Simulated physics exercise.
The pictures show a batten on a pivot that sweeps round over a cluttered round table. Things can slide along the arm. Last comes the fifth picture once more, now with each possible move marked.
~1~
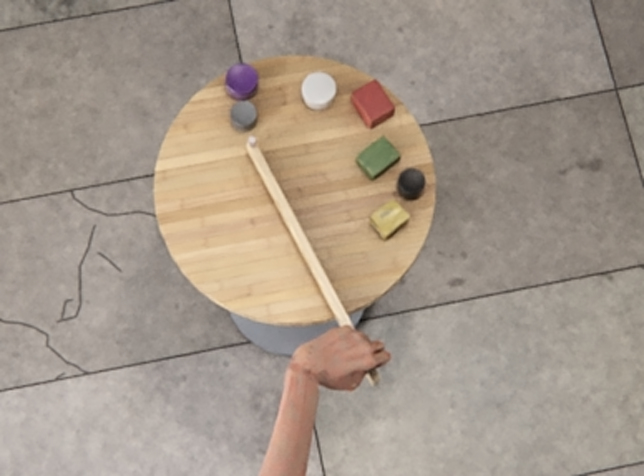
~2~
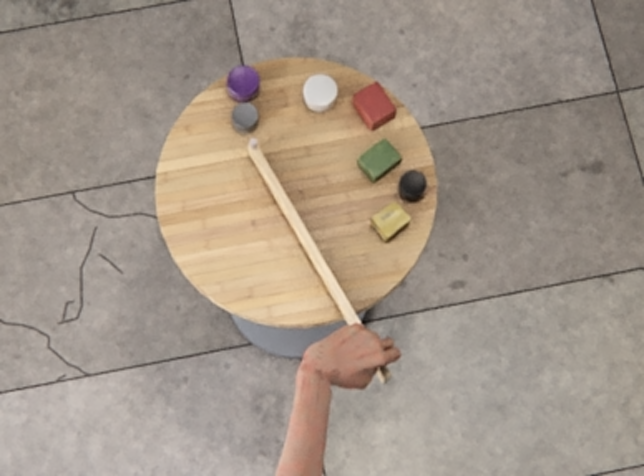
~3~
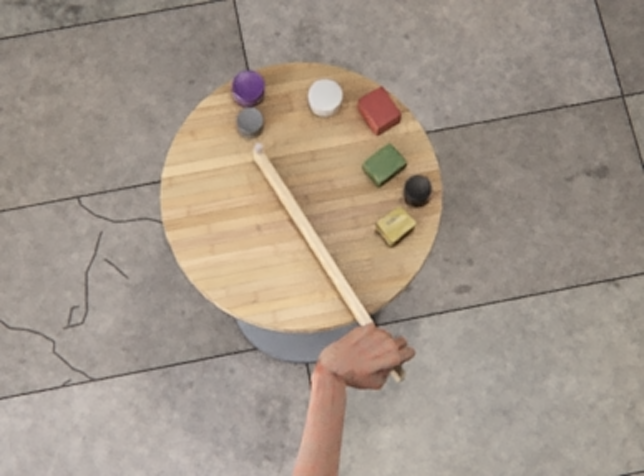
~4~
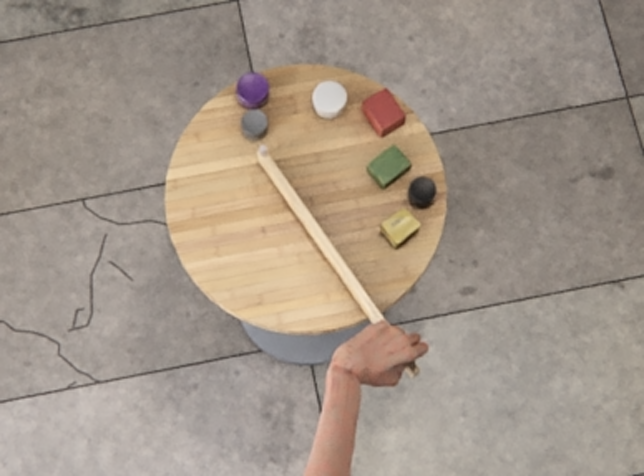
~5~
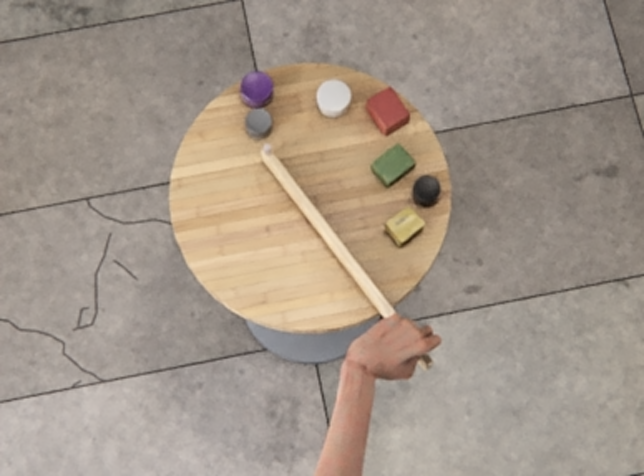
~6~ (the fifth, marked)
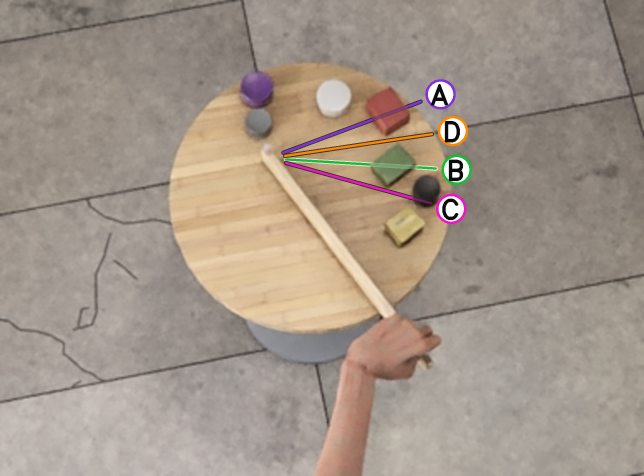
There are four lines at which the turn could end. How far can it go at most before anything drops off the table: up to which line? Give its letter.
Up to line C.
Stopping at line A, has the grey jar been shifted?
No.
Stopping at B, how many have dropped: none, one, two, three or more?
By then, one.
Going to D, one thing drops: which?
The black tub.
On the copy, A at (353, 127); B at (361, 164); C at (358, 183); D at (359, 145).
On C. First, arm (338, 208); purple jar (257, 91); black tub (427, 191).
Then, arm (350, 189); black tub (431, 181); yellow packet (413, 203).
Finally, arm (355, 177); black tub (439, 159); yellow packet (419, 181); nothing has fallen.
By contrast, A drops the yellow packet, red block and black tub; B drops the black tub; D drops the black tub.
